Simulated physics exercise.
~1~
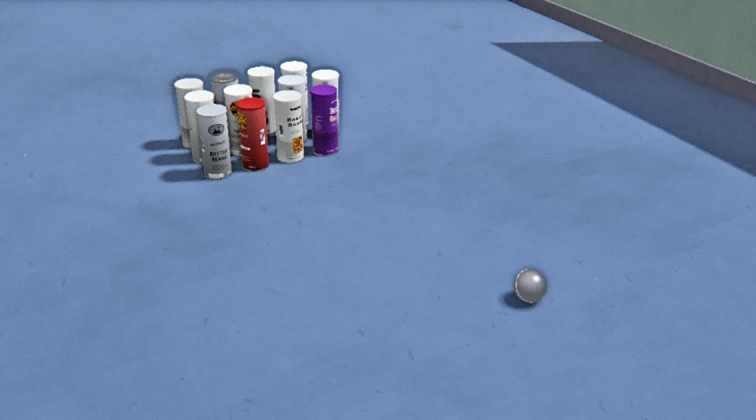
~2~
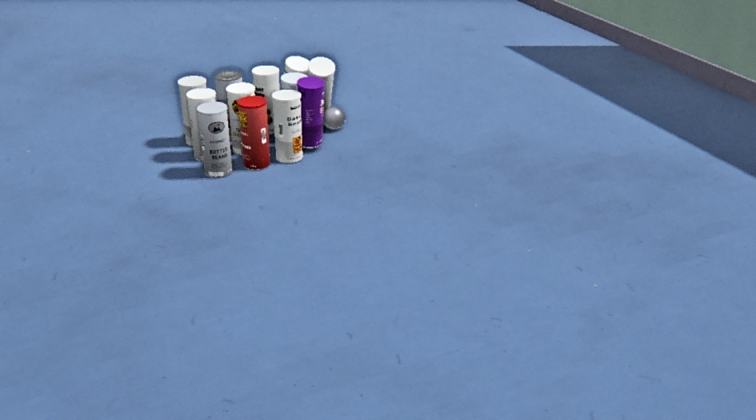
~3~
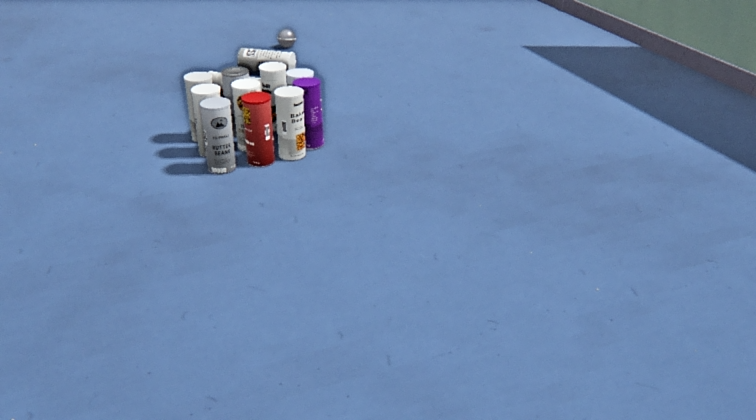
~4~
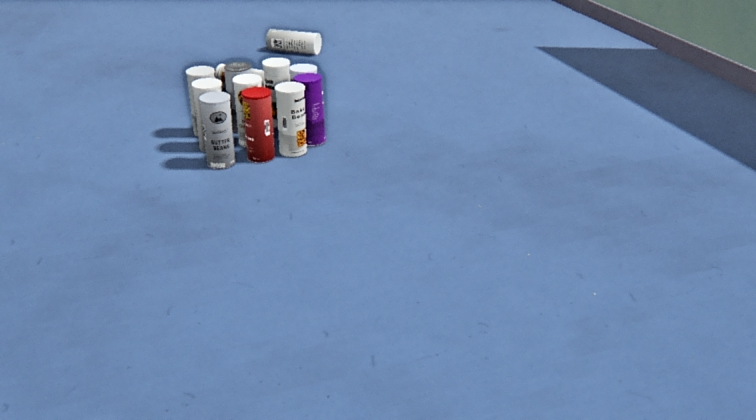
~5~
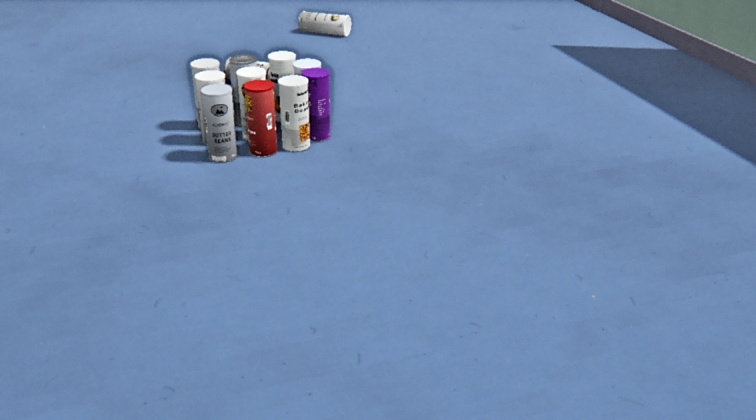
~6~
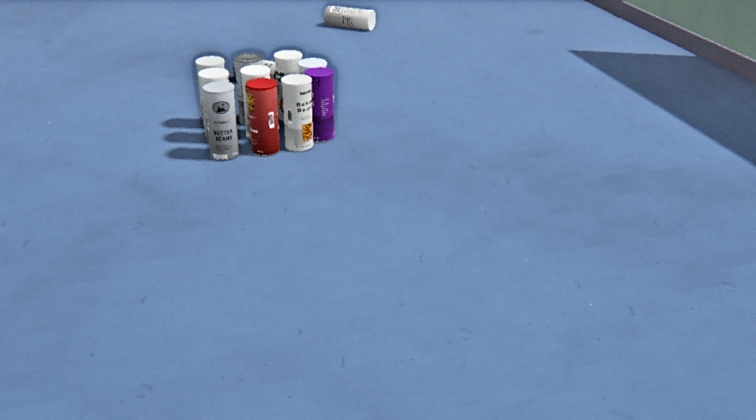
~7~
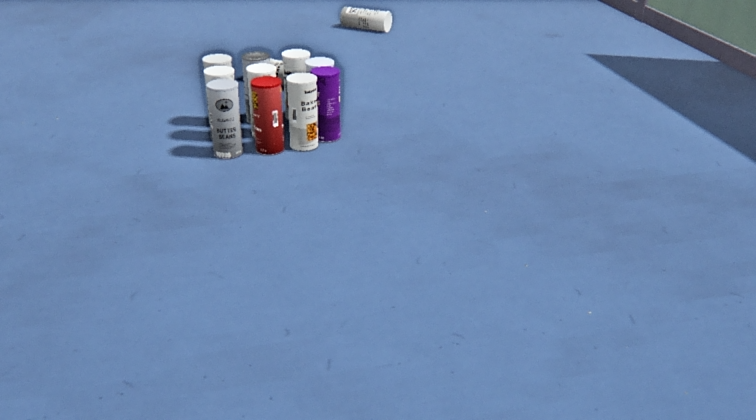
A steel ball rolled up and to the left into the back right of a cluster of canisters, knocking a white one over and passing out of sight, and the fallen canister rolled off behind the group while the purple and red ones stayed standing.
